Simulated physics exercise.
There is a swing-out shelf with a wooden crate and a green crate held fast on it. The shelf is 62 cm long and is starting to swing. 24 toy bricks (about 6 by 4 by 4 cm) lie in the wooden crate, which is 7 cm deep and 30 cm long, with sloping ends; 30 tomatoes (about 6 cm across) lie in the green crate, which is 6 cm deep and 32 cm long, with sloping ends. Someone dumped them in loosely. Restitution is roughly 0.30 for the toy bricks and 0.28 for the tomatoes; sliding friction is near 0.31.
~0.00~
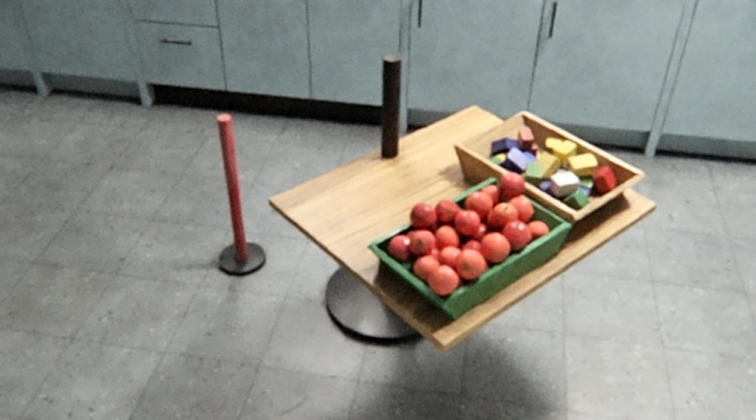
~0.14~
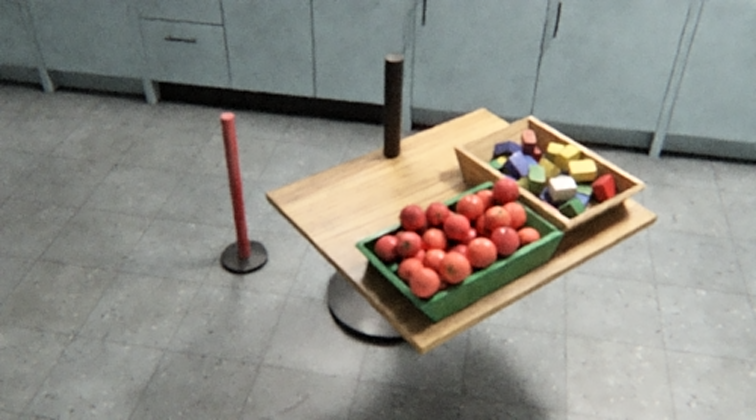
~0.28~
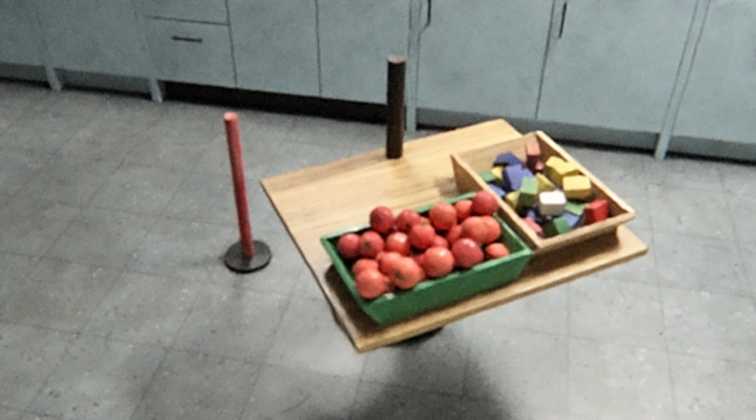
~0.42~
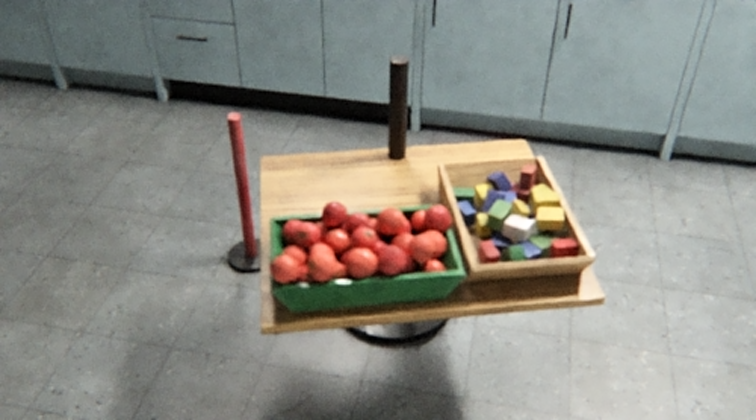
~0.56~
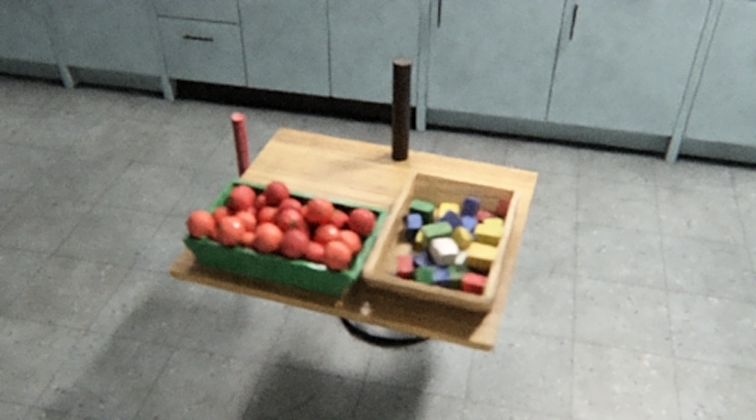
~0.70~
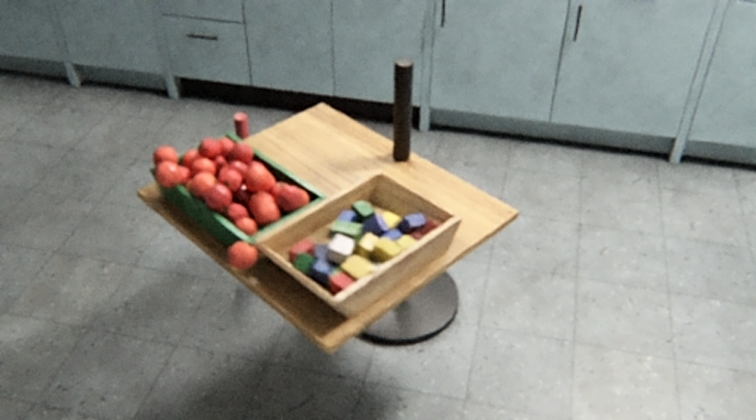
A wooden shelf holding a green crate heaped with tomatoes and a wooden crate of coloured toy bricks swung round clockwise, carrying the tomatoes to the left, and a tomato came out over the green crate's edge.
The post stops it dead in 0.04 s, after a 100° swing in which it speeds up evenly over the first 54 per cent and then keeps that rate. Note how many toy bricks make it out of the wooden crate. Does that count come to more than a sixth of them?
No.
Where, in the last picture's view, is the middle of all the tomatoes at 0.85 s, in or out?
Centre approx. at (217, 147).
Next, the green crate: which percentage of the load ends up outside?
The green crate comes in at 25 in a hundred.
After 0.77 s, it reaches the stop.
After 0.85 s, the wooden crate has all 24 and the green crate is down by 3 of 30.
After 0.97 s, the wooden crate has all 24 and the green crate is down by 6 of 30.
After 1.19 s, the wooden crate is down by 1 of 24 and the green crate is down by 7 of 30.
Outcome (at 1.62 s), the wooden crate is down by 1 of 24 and the green crate is down by 8 of 30. Asked share, 1 of 24, 4 per cent.
